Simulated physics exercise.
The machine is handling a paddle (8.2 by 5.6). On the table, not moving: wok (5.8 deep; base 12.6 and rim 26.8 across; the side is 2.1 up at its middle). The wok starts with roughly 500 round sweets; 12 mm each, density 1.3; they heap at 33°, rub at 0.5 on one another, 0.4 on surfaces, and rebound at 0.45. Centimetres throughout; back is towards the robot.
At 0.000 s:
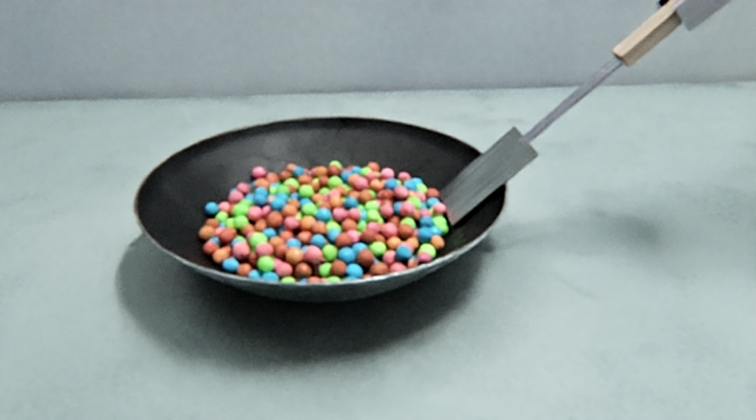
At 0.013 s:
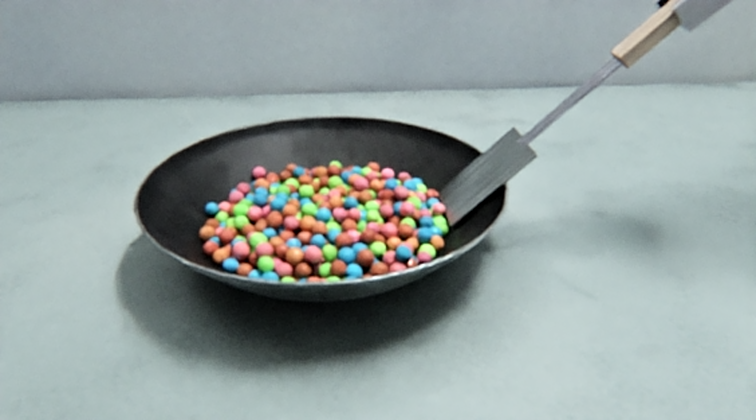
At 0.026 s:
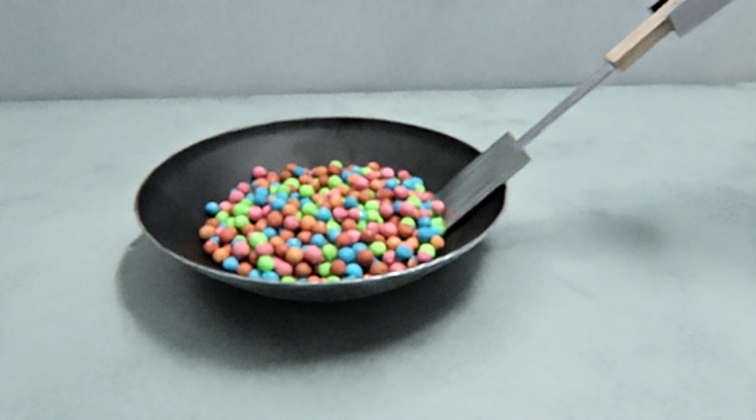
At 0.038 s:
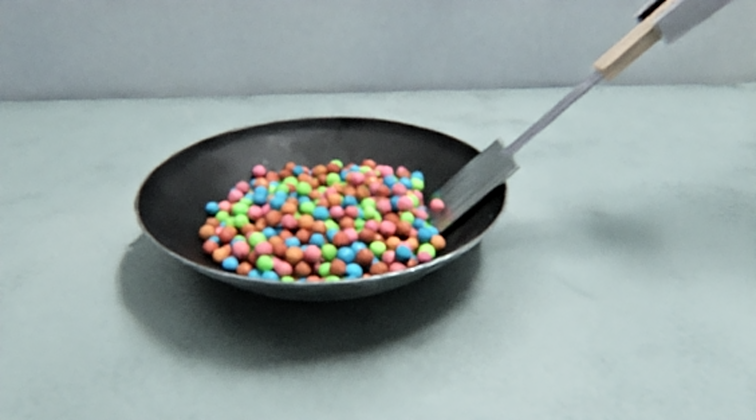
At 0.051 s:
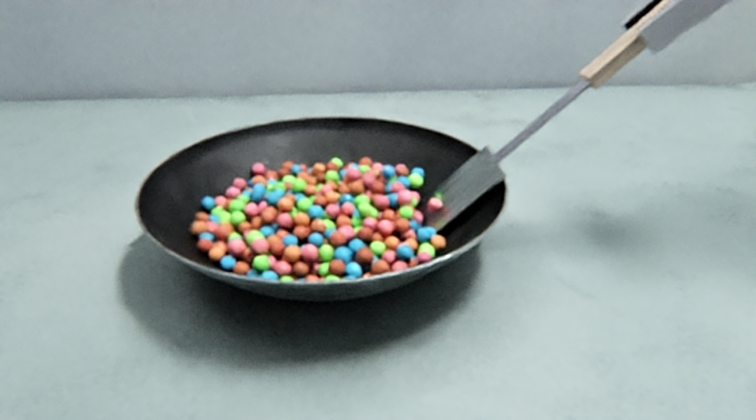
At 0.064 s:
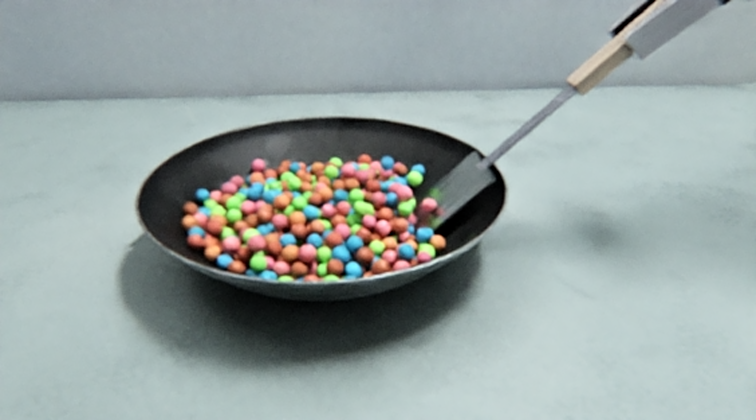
A heap of colourful round sweets sat in a black wok on a table while a machine slid a flat paddle down and left into its right side, nudging the pile slightly leftward.
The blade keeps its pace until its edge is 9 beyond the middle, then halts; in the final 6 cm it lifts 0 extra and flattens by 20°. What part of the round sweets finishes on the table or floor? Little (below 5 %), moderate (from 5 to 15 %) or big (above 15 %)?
Answer: Moderate; from 5 to 15 % of the round sweets finish on the table or floor.
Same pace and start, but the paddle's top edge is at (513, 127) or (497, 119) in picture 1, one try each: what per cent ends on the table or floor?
About 10 and 10 per cent.
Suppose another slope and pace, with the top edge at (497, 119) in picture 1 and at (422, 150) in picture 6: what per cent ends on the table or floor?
Some 25 per cent.
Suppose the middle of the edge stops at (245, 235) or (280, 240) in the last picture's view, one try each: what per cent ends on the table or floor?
About 0 and 0 per cent.
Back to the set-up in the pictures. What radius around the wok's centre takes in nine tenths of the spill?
Some 25 cm.
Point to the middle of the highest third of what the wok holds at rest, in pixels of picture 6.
At about (213, 198).
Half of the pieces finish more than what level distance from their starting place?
About 4 cm.
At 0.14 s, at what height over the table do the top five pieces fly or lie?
Some 6 cm.
After 0.14 s, sloping 44°, highest piece 6 above the table; 495 in the wok.
After 0.22 s, sloping 38°, highest piece 7 above the table; 494 in the wok, 1 on the blade or in flight.
After 0.46 s, sloping 24°, highest piece 8 above the table; 455 in the wok, 37 on the table or floor, 3 on the blade or in flight.
After 1.51 s, sloping 24°, highest piece 7 above the table; 453 in the wok, 42 on the table or floor.
At rest, 453 in the wok, 42 on the table or floor. That is 8 % on the table or floor.
